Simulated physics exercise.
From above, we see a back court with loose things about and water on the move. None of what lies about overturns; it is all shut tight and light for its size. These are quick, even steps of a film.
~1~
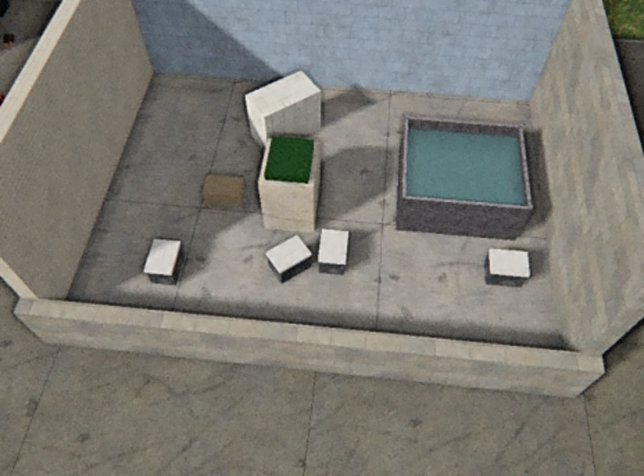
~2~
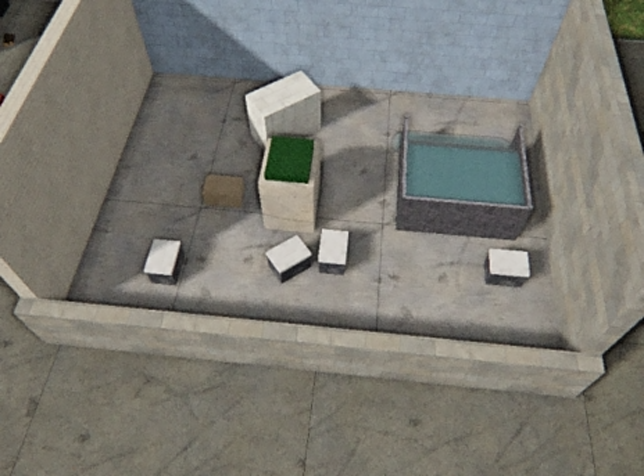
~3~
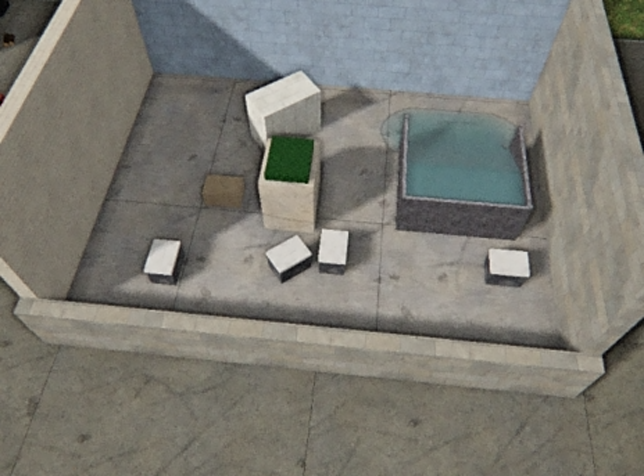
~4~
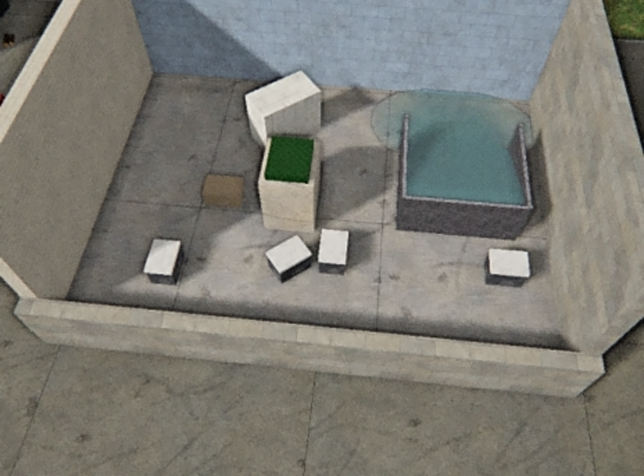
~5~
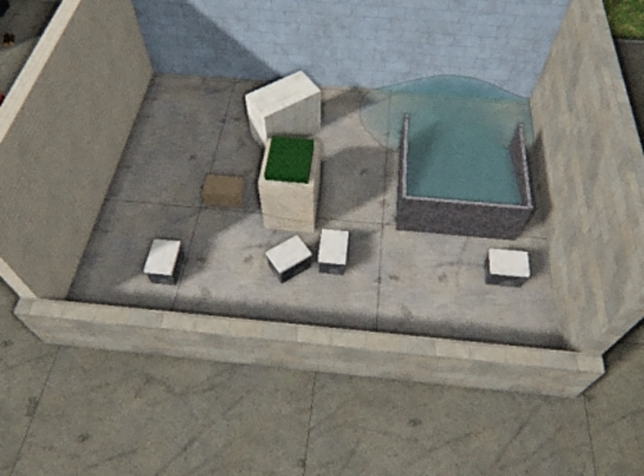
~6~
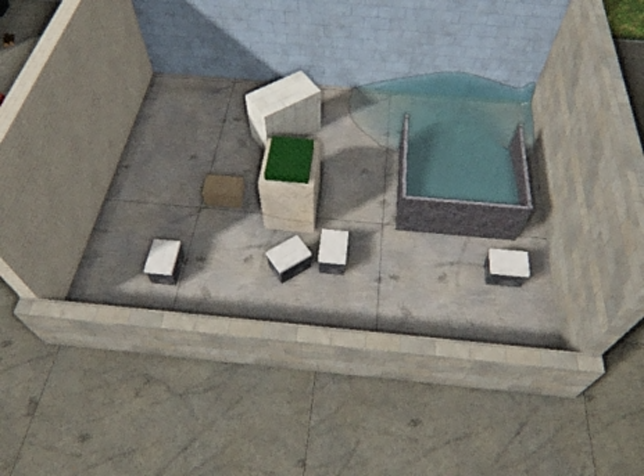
In a walled court, water pours from a tank's open back and spreads toward the blue wall.
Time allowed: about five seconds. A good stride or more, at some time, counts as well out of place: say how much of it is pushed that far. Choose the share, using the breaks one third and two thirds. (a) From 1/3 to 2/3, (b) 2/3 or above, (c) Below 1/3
Below 1/3 (c).
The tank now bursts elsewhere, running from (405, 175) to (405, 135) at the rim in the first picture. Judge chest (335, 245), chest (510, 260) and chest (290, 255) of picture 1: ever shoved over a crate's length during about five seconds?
Here's my take, in sequence: Dislodged that far, fails to go that far, and dislodged that far.
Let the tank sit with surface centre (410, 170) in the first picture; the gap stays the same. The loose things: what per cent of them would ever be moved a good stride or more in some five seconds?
Estimate: Some 20 per cent of them.
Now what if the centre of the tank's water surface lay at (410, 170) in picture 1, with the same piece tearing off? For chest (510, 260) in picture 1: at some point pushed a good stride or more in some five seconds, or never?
Observation - reached that distance.
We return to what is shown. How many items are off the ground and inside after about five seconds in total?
Count: 0.
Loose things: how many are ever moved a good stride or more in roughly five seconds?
That comes out at 1.
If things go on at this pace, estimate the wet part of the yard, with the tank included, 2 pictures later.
20 per cent.
A moment on, 0 of 5 are well off their spots; 0 afloat.
Next, 0 of 5 are well off their spots; 0 afloat.
Later, 0 of 5 are well off their spots; 0 afloat.
In the end, 1 of 5 are well off their spots, and 1 have been at some point; 0 afloat.
